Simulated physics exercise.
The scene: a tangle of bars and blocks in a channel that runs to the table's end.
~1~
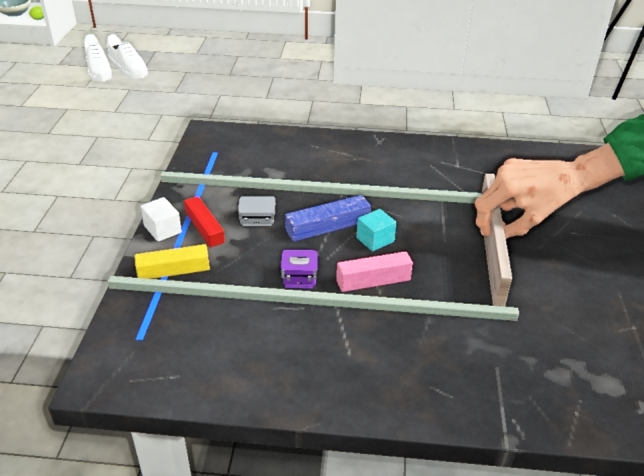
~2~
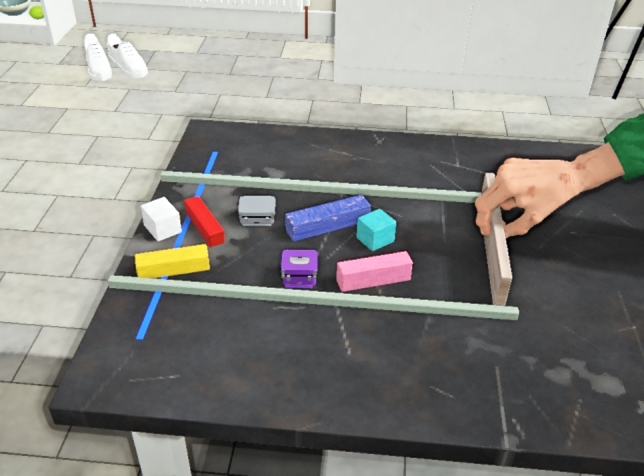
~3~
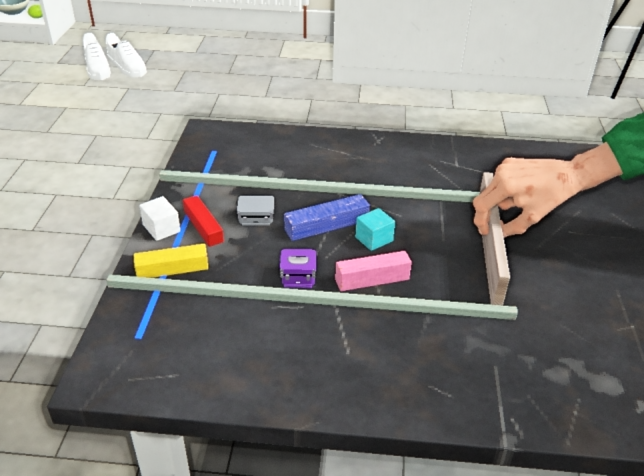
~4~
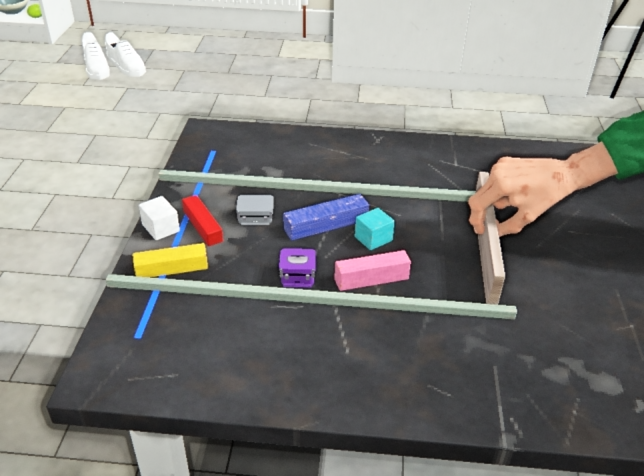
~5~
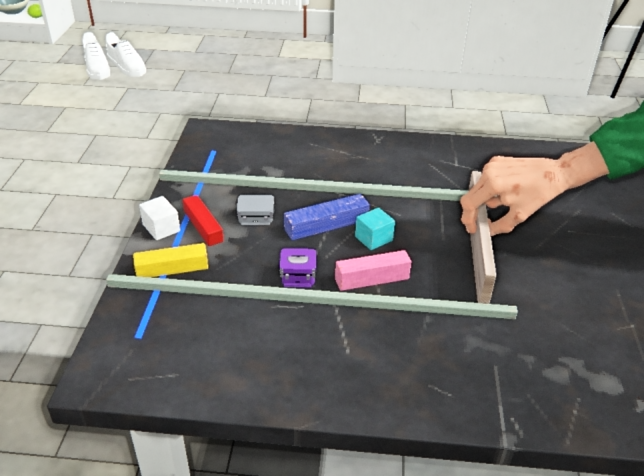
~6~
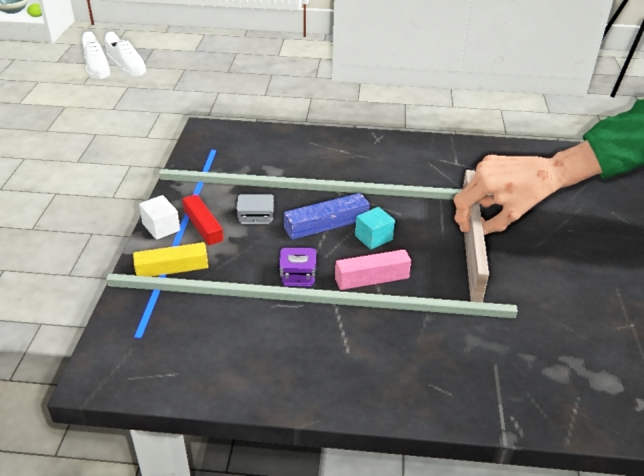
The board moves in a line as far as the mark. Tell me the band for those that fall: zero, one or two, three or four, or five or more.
Outcome: The number that fall off is three or four.
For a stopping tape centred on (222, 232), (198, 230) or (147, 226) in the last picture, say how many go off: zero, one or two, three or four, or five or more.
For each place: 1 or 2; just one or two; five or over.
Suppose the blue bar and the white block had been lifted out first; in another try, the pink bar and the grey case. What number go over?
First 1, then 3.
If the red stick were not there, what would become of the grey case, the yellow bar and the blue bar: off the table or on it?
The grey case remains up; the yellow bar comes down; the blue bar survives.
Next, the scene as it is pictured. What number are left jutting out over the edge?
That would be 4.
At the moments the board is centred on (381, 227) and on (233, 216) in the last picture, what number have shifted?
The counts are 3 and 8.
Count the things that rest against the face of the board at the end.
It touches 3.
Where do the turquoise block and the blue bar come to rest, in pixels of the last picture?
Near (163, 219) and (160, 202).
A little later, none off yet; white block at rest near (159, 217); yellow bar at rest near (171, 260); red stick at rest near (203, 219).
Next, none off yet; white block shifted about its own width near (133, 212); yellow bar shifted a little near (134, 260); red stick shifted a little near (164, 217).
When it is over, the number that fall off is three or four; down, red stick, yellow bar and white block.
